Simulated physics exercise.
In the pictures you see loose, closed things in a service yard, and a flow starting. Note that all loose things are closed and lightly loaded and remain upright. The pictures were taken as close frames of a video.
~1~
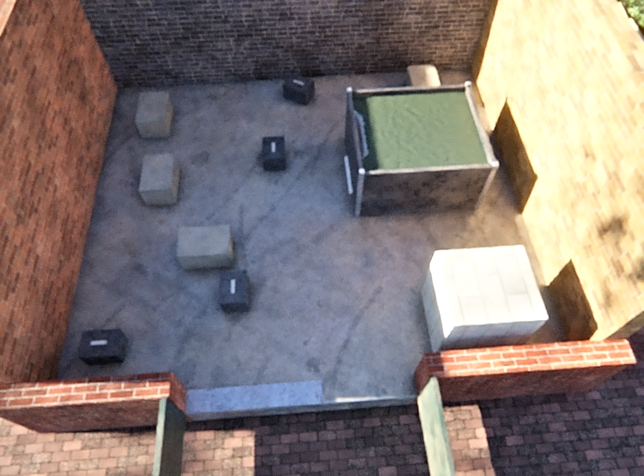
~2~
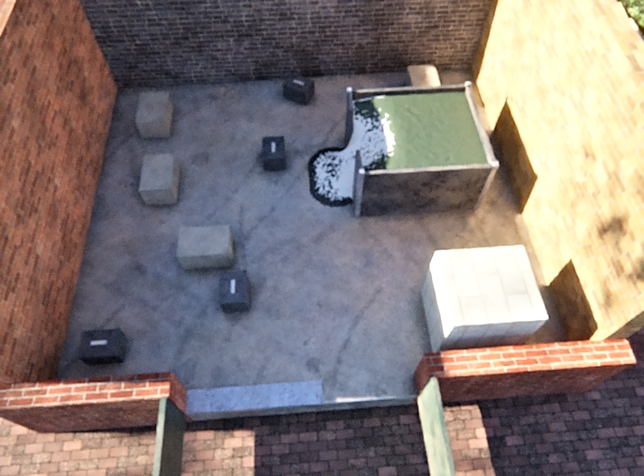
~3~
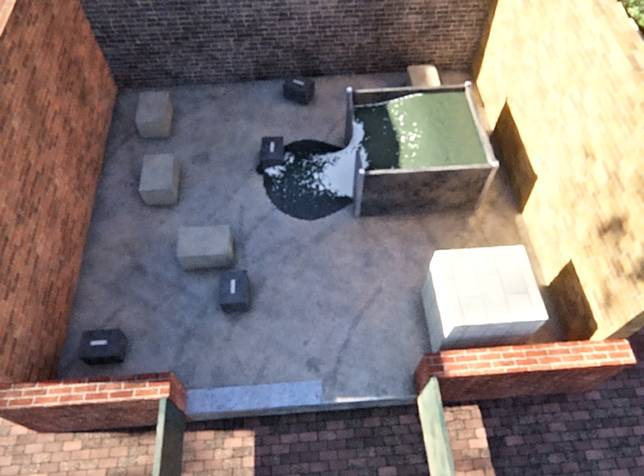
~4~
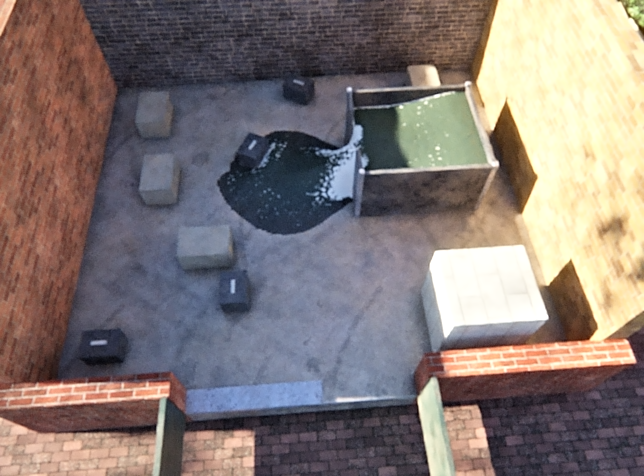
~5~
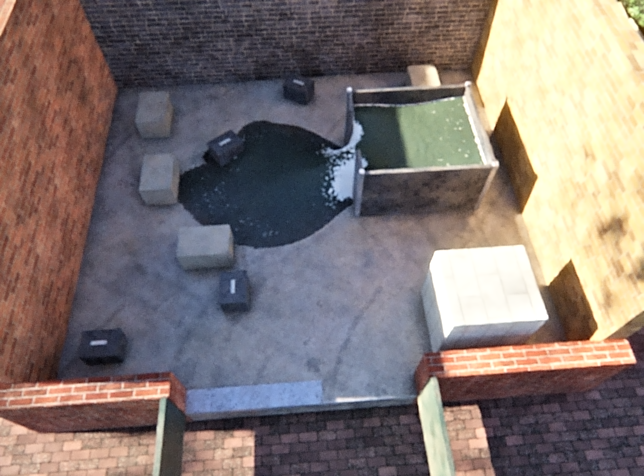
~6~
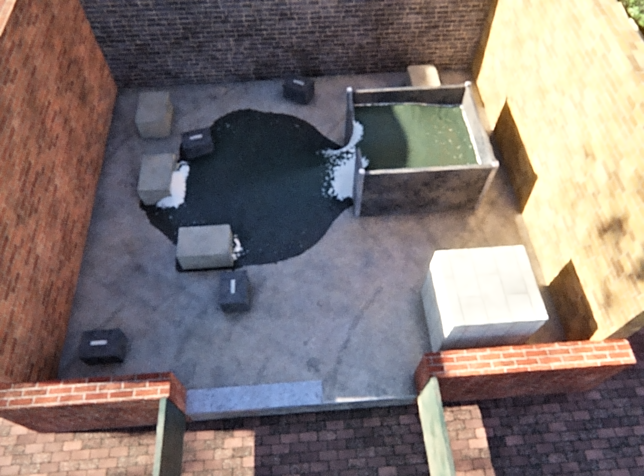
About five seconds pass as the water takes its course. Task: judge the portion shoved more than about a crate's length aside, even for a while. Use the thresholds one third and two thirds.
I'd put it at two thirds or higher.
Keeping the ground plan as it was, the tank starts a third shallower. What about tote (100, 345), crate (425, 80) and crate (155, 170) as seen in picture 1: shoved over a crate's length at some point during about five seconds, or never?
Well, one by one: Carried that far, not carried that far, carried that far.
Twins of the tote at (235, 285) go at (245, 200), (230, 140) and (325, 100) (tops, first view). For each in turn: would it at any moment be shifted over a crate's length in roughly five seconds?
Shoved clear, shoved clear, stays put.
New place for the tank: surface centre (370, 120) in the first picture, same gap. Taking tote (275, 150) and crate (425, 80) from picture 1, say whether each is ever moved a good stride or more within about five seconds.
Findings in sequence - reached that distance; stopped sooner.
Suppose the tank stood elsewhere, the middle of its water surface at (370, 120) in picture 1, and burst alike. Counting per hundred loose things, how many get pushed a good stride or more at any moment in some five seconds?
About 90 per cent.
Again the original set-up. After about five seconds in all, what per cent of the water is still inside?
98 %.
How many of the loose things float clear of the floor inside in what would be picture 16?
Exactly 4.
A moment on, 2 of 8 are well off their spots; 0 afloat.
Next, 4 of 8 are well off their spots; 4 afloat.
Later, 6 of 8 are well off their spots; 5 afloat.
In the end, 7 of 8 are well off their spots, and 7 have been at some point; 2 afloat.
